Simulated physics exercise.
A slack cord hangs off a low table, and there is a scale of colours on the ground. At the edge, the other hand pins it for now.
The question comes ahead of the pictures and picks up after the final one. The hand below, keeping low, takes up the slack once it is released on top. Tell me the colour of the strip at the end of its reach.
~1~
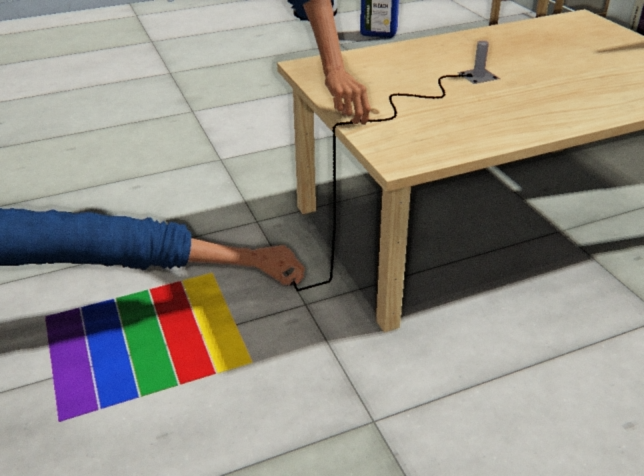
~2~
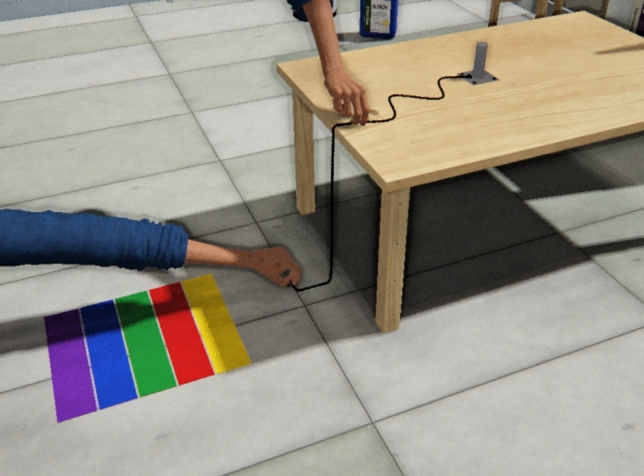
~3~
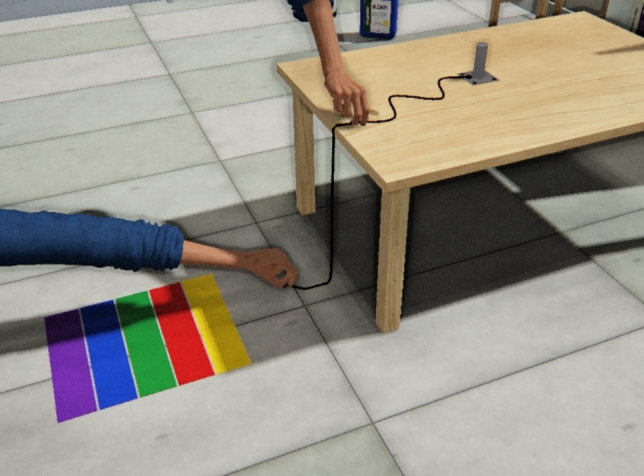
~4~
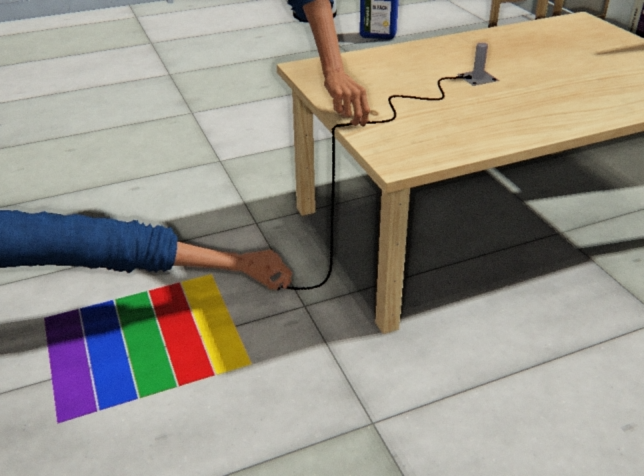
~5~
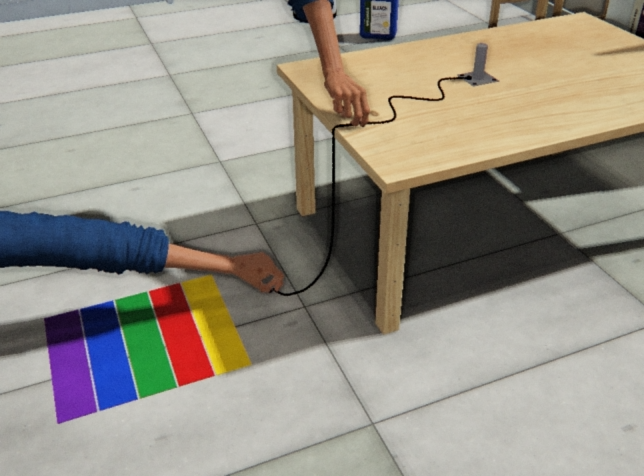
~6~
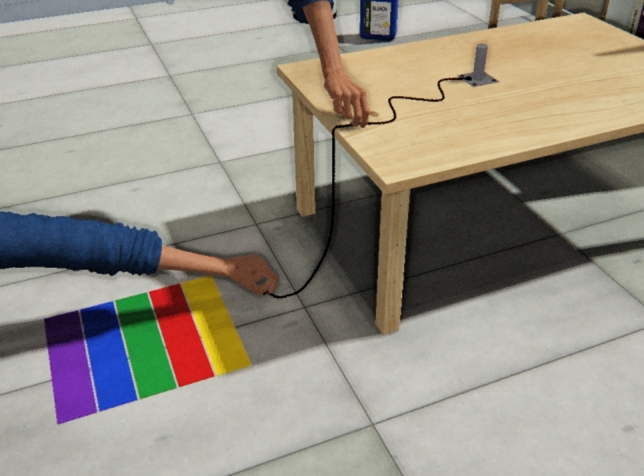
It is blue.
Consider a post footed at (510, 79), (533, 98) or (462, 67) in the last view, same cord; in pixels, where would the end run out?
Approximate pixels in order: (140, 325), (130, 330), (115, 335).
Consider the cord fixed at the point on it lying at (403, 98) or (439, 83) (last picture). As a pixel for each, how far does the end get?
Pixel positions per try: (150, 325); (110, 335).
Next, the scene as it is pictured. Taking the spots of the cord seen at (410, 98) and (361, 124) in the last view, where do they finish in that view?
End positions: About (385, 106) and about (302, 151).
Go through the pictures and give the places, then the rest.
The first frame shows end (294, 281); yellow (228, 349); red (191, 360); green (154, 371); blue (115, 383); purple (76, 395).
The second frame shows end (291, 283); cord through (440, 80) (414, 97) (390, 120) (333, 147) (332, 210) (331, 270).
The third frame shows end (287, 284).
The fourth frame shows end (282, 286); cord through (440, 80) (414, 98) (390, 121) (334, 147) (332, 211) (330, 271).
The fifth frame shows end (273, 289).
The sixth frame shows end (267, 291); cord through (440, 82) (414, 99) (390, 122) (334, 148) (333, 212) (314, 273).
Soon after, end near (170, 318); over red.
After that, end near (129, 329); over green.
At the stop, end near (103, 336); over blue. Over blue.
